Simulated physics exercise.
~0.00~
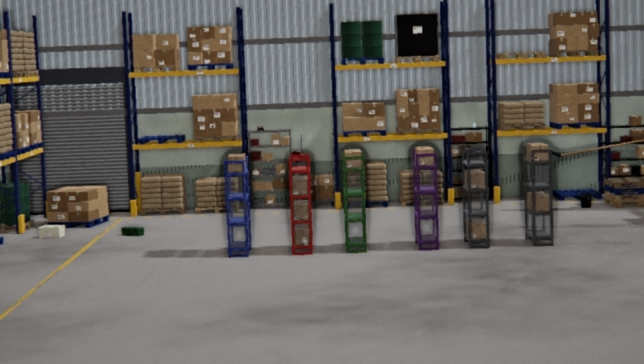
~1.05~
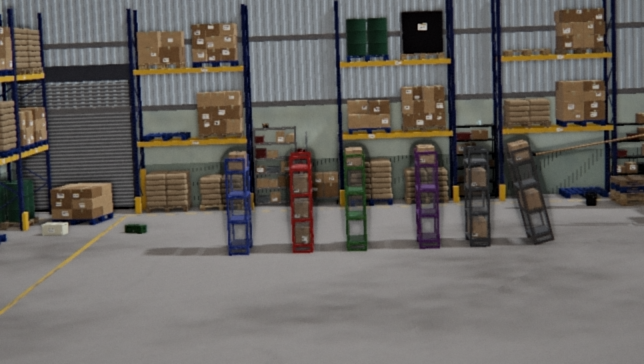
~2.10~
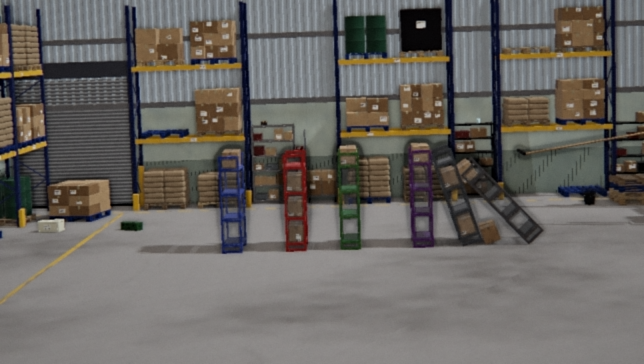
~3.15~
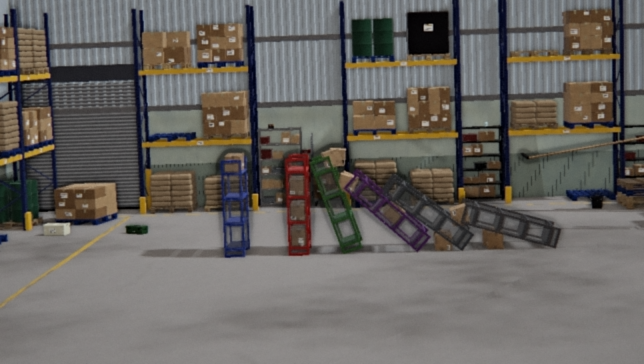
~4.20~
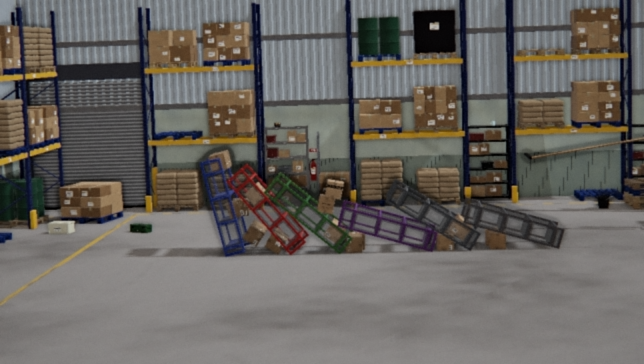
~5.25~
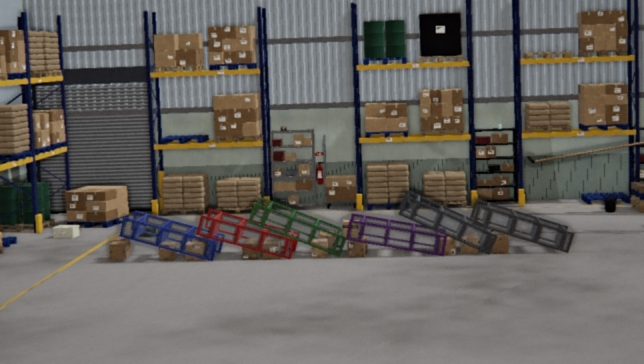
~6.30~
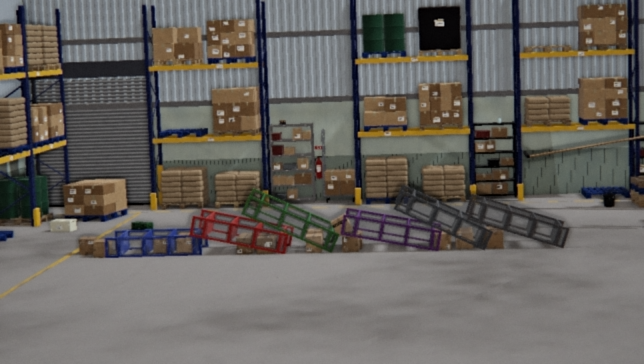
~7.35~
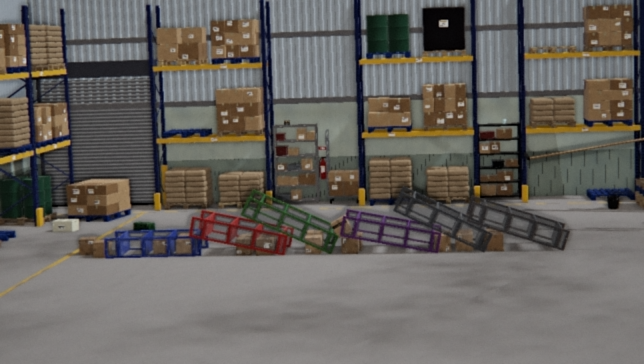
Six unanchored racks in a warehouse toppling leftward one after another from a pole's push, spilling cartons and ending all down.
